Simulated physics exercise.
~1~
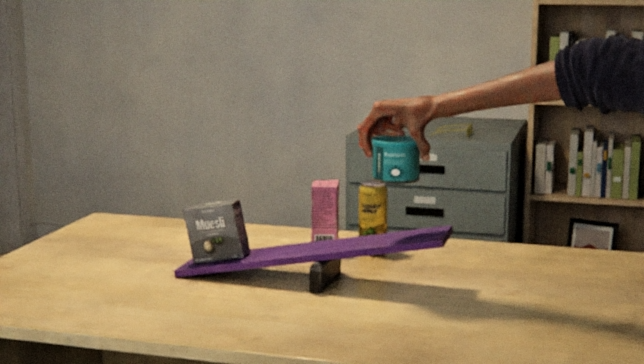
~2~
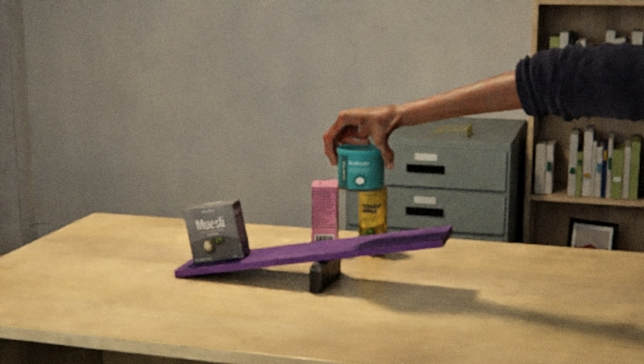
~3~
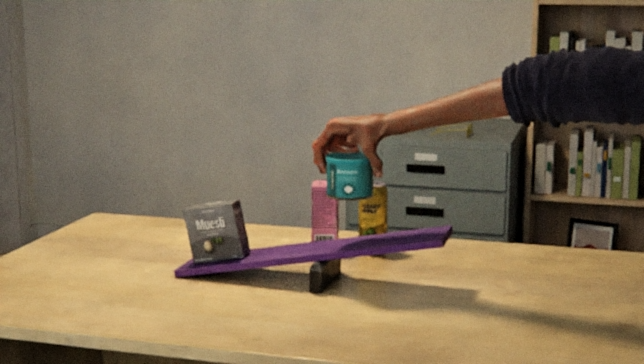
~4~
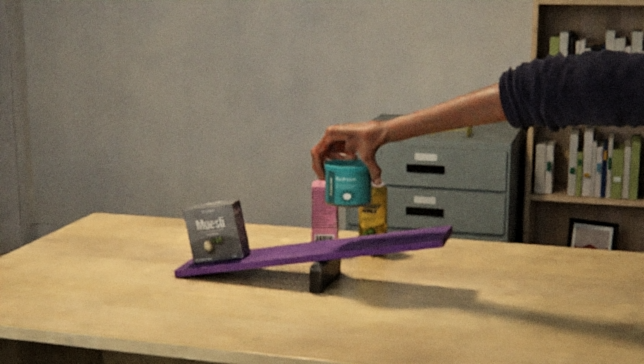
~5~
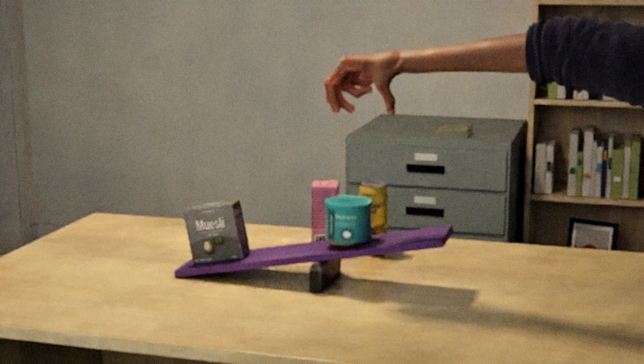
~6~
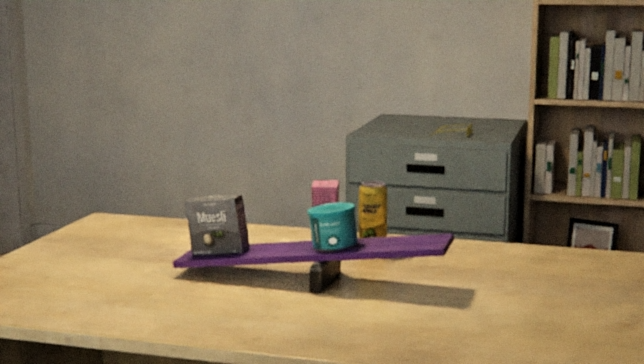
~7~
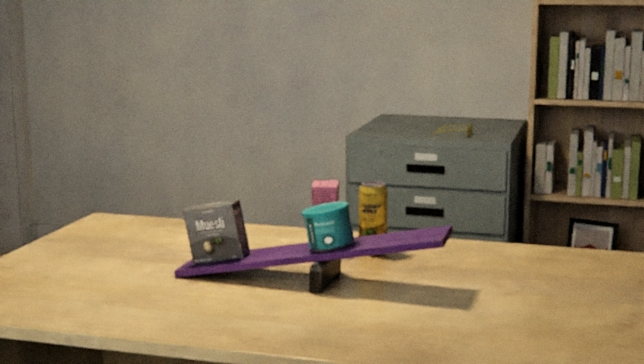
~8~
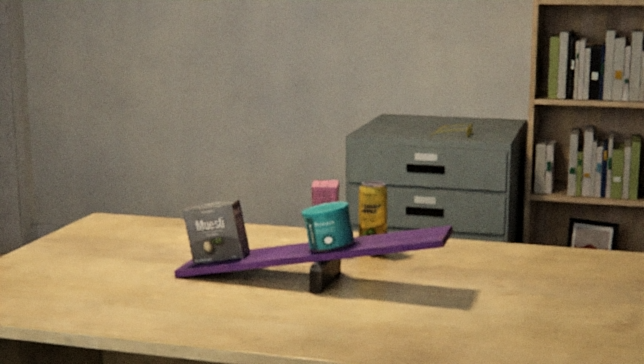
A turquoise tin is lowered by a hand onto a tilted purple plank, just right of its block, and released; the plank briefly levels out, the tin shifts slightly left, and the plank settles back with the grey packet's left end down.
